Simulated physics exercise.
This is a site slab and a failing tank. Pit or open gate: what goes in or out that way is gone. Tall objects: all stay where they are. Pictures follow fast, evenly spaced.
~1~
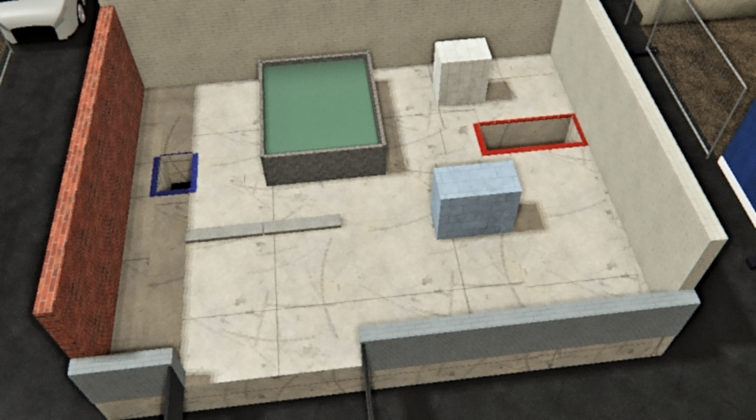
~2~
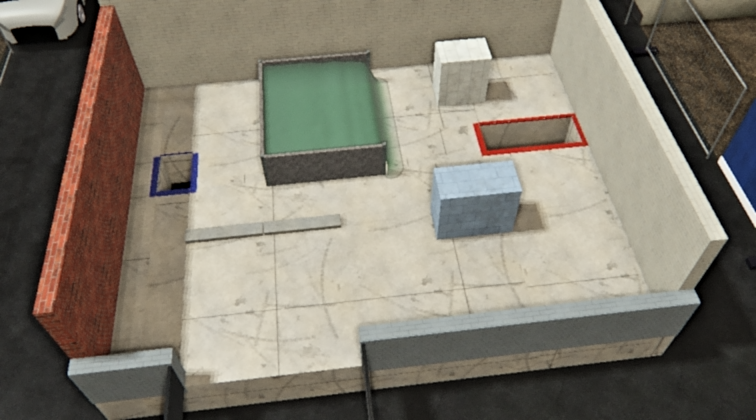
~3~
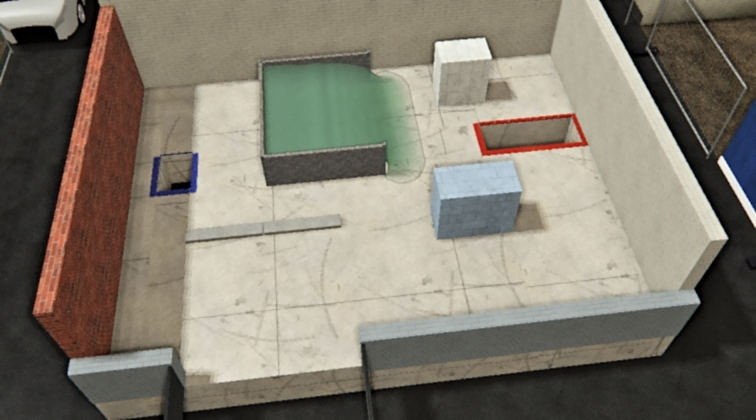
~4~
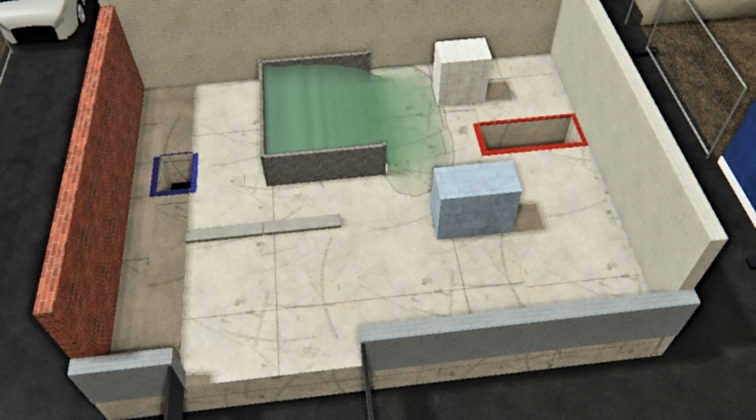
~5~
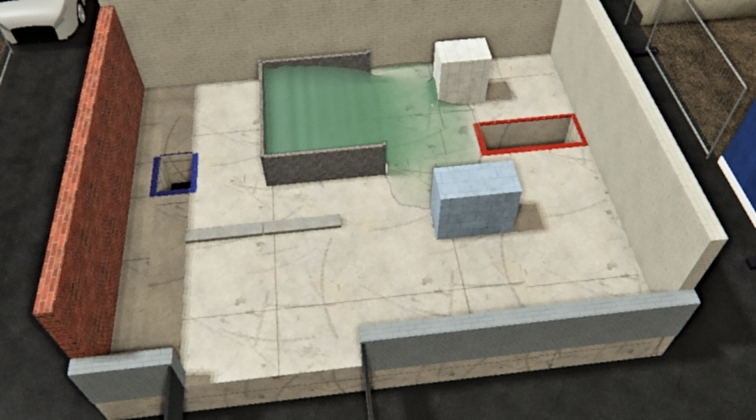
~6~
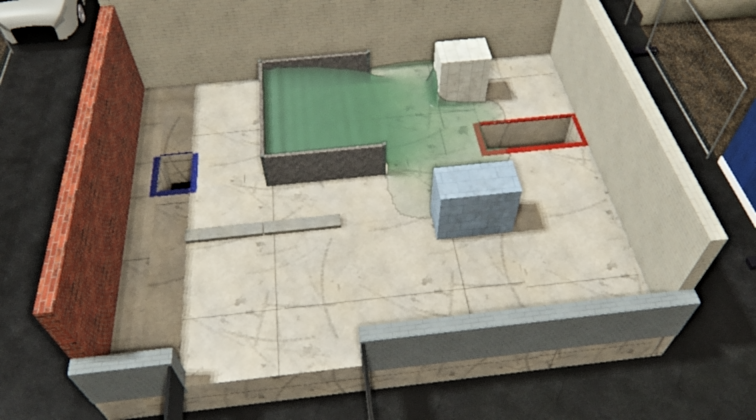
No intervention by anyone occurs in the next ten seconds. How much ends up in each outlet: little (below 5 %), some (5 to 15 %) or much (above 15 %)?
Outlet by outlet: Gate - little, red pit - much, blue pit - little.
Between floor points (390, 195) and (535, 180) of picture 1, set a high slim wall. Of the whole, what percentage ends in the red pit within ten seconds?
Red: 70 %.
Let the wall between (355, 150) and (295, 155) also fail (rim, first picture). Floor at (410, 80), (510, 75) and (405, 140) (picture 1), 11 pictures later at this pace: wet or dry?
Spot by spot: Unaffected, then unaffected, then unaffected.
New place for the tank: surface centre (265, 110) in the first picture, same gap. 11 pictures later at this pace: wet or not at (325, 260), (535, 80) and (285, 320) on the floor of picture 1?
Taking them as they were asked, they come out bone dry, soaked, bone dry.
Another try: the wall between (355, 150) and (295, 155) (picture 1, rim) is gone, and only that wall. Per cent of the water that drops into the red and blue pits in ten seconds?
In per cent: Red 10, blue 4.
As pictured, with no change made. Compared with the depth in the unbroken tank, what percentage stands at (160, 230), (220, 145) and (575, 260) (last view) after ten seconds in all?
The three come to some 2, 2 and 6 per cent respectively.
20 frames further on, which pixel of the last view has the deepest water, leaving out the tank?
I'd point to (651, 317).
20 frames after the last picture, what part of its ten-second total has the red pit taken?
Around 50 %.
A moment on, water covers 25 % of the floor; the gate 0 %, the red pit 6 %, the blue pit 0 %.
Next, water covers 30 % of the floor; the gate 0 %, the red pit 14 %, the blue pit 0 %.
Then, water covers 40 % of the floor; the gate 0 %, the red pit 27 %, the blue pit 0 %.
Later, water covers 60 % of the floor; the gate 0 %, the red pit 44 %, the blue pit 0 %.
In the end, water covers 80 % of the floor; the gate 1 %, the red pit 53 %, the blue pit 1 %.
